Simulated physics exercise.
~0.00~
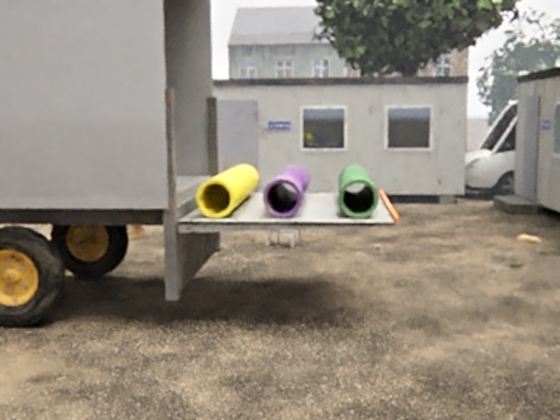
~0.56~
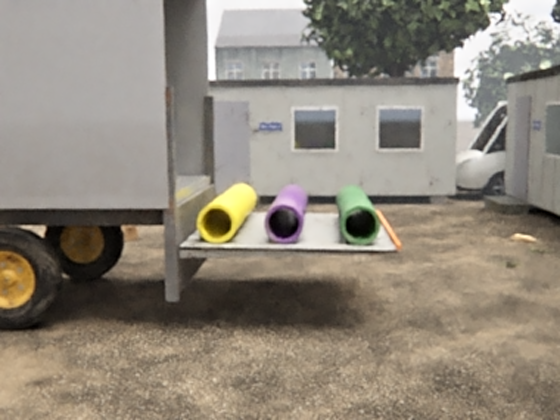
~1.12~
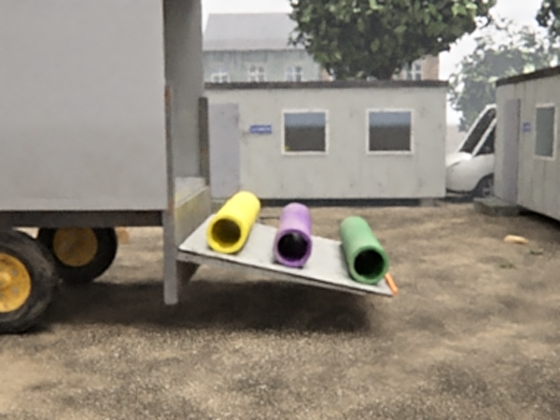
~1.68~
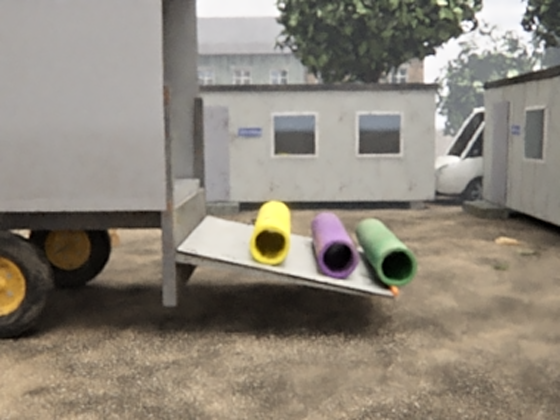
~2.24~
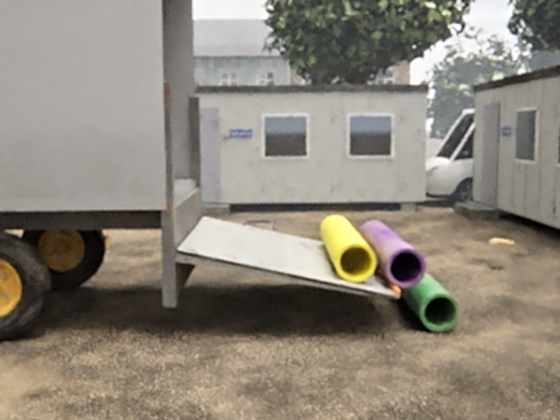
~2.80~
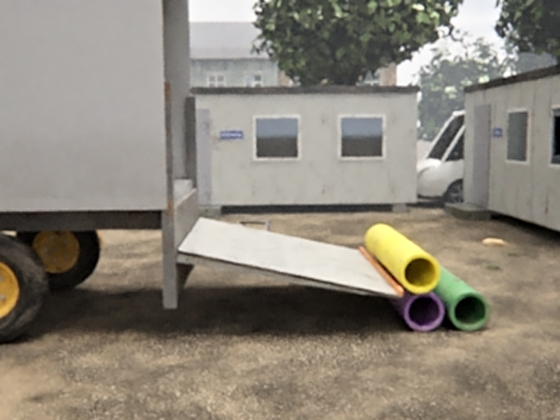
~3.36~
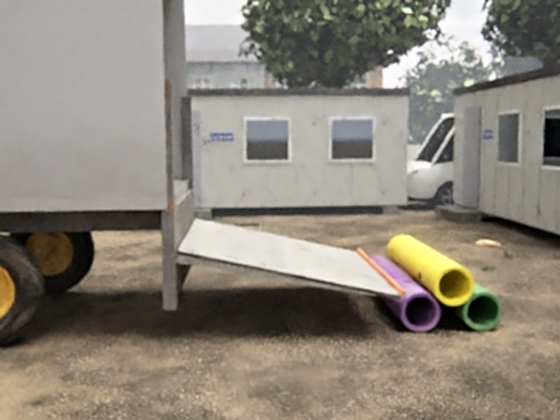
In a yard, three pipes roll off a tilting lorry lift, yellow ending on top.
